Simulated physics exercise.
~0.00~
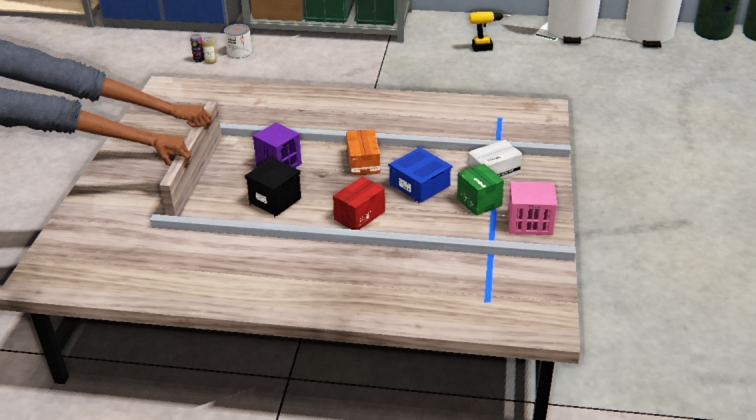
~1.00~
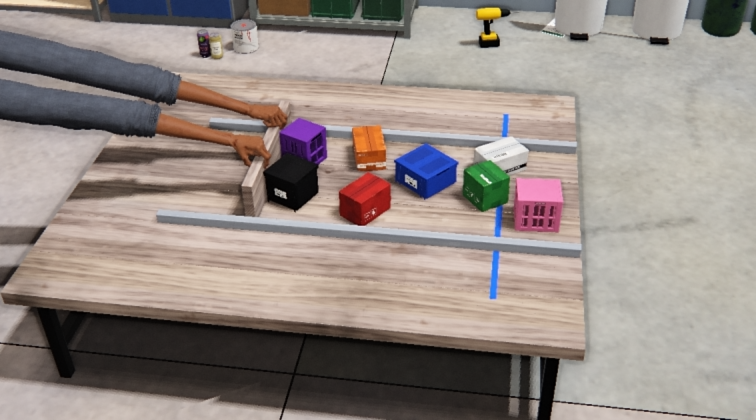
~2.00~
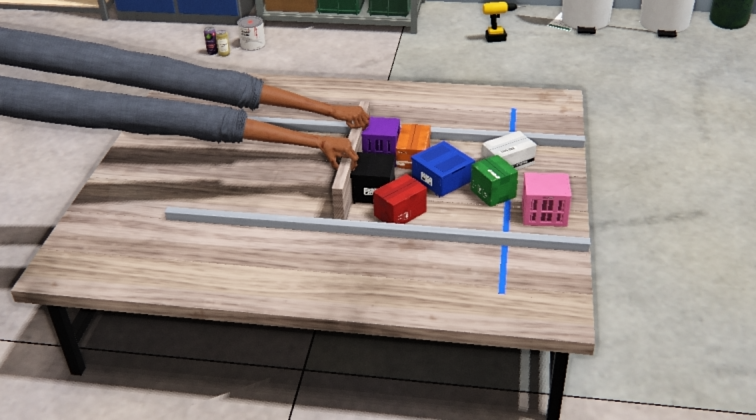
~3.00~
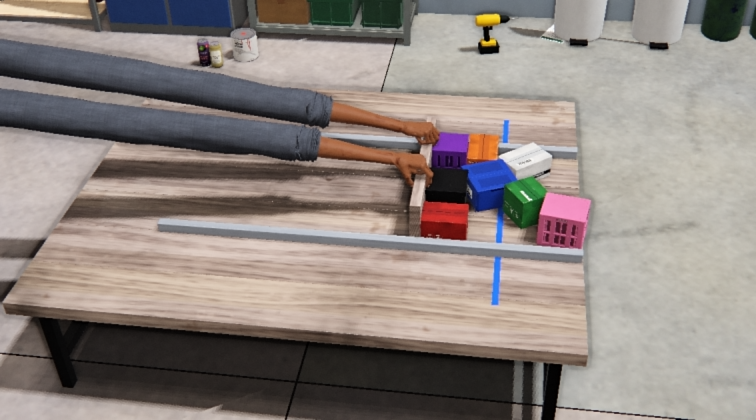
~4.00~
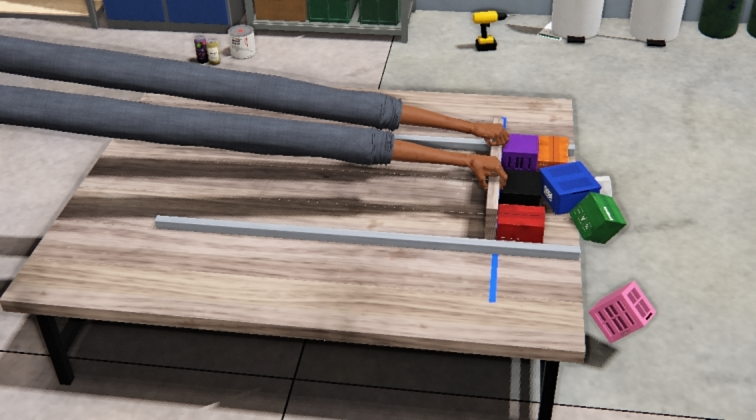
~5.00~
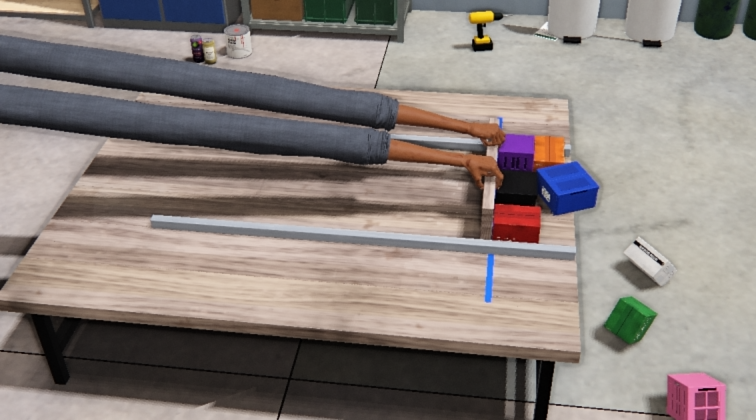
Two hands pushed a wooden plank rightward across a low table, bunching eight colourful boxes between two rails until the plank reached the blue tape. The pink, green and white ones dropped to the floor, while the other five stayed up.
